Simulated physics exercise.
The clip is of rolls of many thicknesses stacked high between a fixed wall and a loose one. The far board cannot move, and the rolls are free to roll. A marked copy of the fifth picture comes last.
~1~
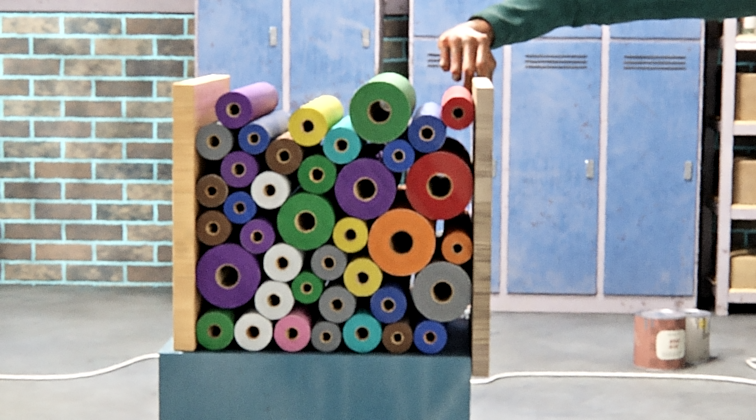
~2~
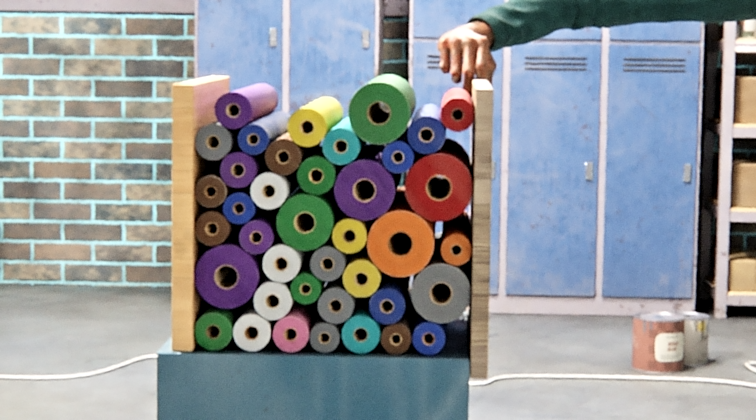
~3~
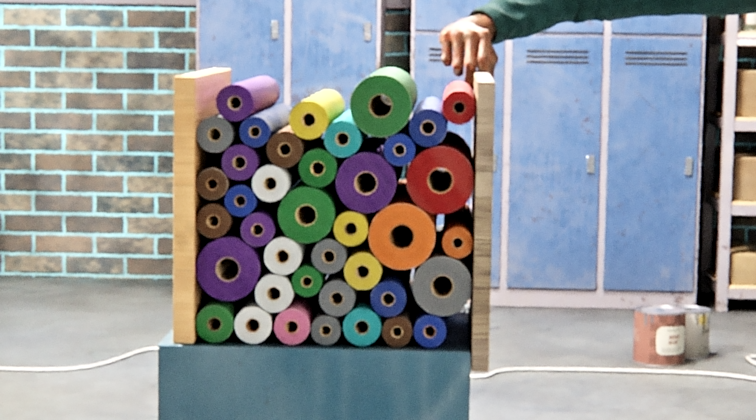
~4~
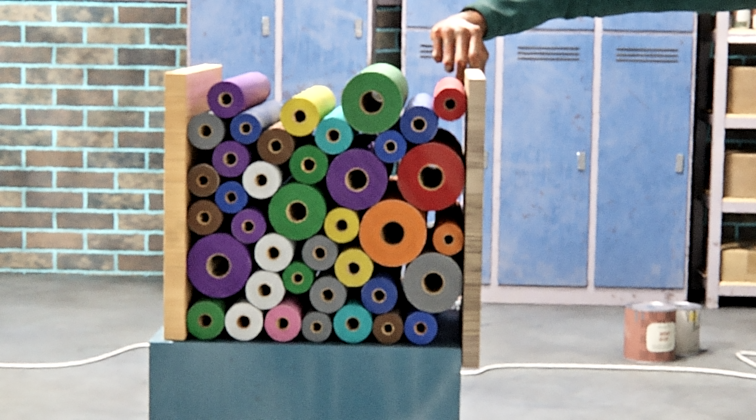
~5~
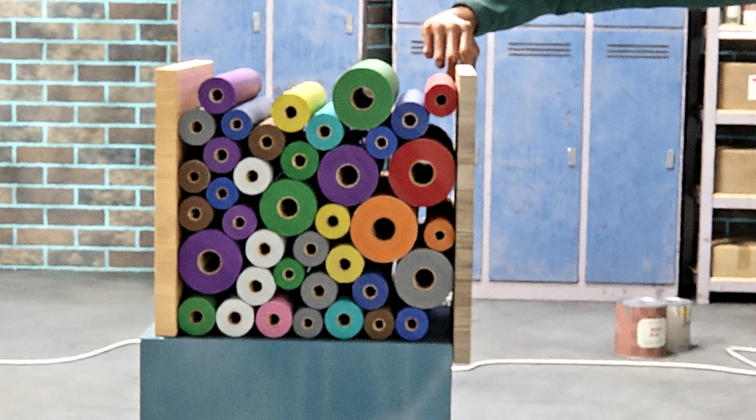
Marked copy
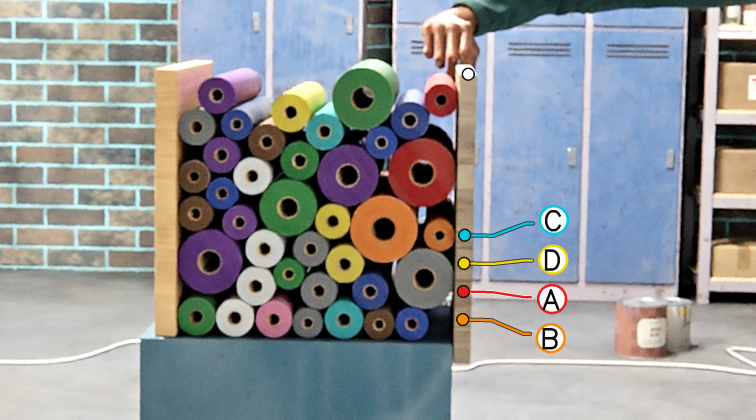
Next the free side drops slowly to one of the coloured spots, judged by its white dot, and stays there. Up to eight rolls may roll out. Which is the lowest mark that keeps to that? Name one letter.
No lower than A.
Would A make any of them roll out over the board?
Yes, at A.
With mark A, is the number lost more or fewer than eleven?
It loses fewer than eleven.
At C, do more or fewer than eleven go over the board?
It loses fewer than eleven.
On the marked copy, A at (464, 291); B at (463, 320); C at (465, 235); D at (464, 263); the white dot at (468, 74).
Taking A. A third of the way, top of the board (457, 163).
Two thirds of the way, top of the board (455, 263).
When it is over, top of the board (454, 290), six out over the board.
As for the rest, B more than eight out over the board; C about five out over the board; D six out over the board.
